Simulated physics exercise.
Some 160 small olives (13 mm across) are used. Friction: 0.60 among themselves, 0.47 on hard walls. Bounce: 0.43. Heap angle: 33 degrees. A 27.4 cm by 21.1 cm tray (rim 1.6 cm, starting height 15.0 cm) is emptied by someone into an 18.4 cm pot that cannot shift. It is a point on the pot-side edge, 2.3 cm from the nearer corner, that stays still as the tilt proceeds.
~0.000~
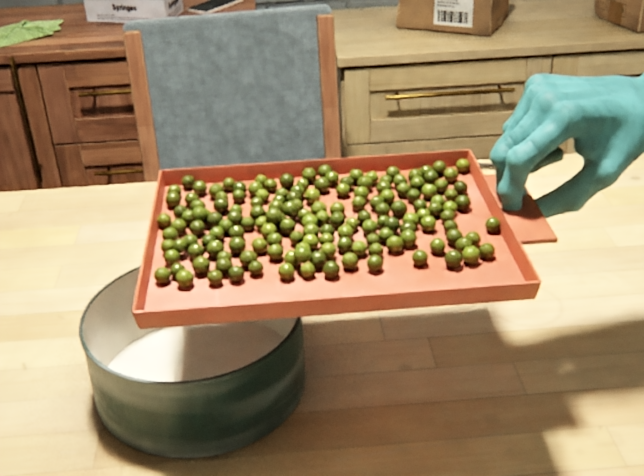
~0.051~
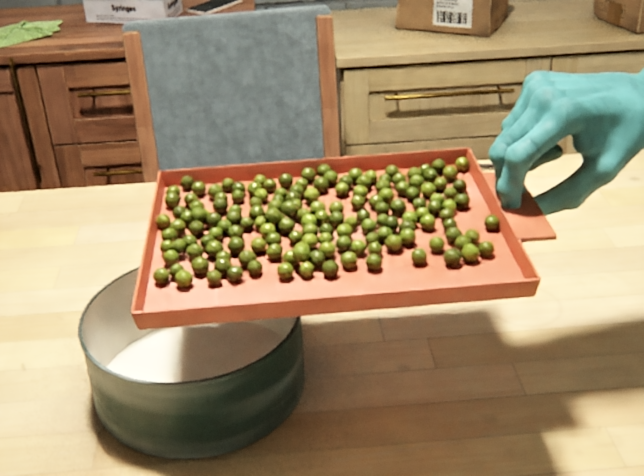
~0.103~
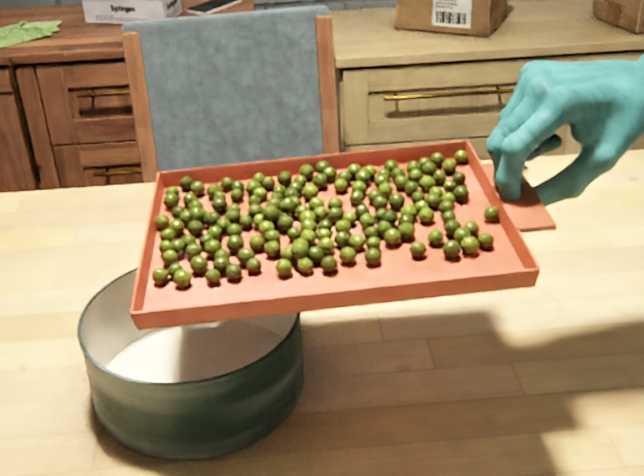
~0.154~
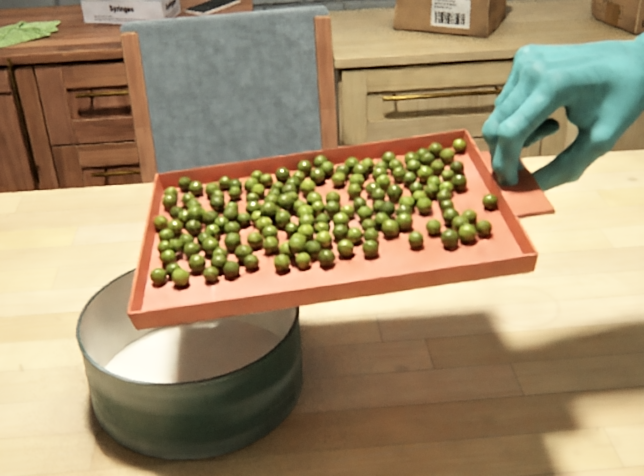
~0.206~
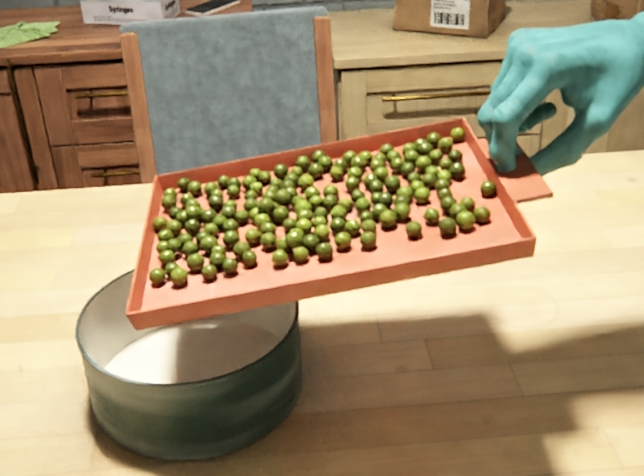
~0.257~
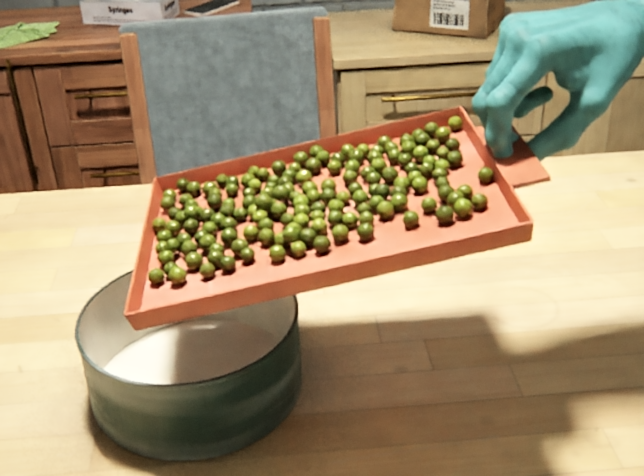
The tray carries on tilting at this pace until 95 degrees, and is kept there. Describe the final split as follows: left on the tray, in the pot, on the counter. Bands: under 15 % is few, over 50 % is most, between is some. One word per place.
Tray: Few, pot: Most, counter: Some.
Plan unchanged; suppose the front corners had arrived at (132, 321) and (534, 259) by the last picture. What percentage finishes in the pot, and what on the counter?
Pot 0; counter 100.
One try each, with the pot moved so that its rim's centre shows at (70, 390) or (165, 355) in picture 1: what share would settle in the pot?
Roughly 30 per cent, then 50 per cent.
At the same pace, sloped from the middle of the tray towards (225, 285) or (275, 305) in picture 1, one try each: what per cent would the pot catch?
Some 0 and 0 per cent.
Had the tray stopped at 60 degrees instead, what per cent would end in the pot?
About 0 in a hundred would end up in the pot.
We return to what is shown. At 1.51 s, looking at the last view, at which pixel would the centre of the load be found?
Roughly pixel (171, 174).
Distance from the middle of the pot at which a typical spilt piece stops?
I'd say close to 16 centimetres.
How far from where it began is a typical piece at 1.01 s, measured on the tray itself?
5 cm.
Then, at 1.01 s, tilt 50 degrees; the tray holds 100 %, the pot 0 %.
Then, at 1.51 s, tilt 76 degrees; the tray holds 100 %, the pot 0 %.
Then, at 2.08 s, tilt 95 degrees; the tray holds 35 %, the pot 45 %.
In the end, at 3.0 s, tray 0 %, pot 70 %, counter 30 %.
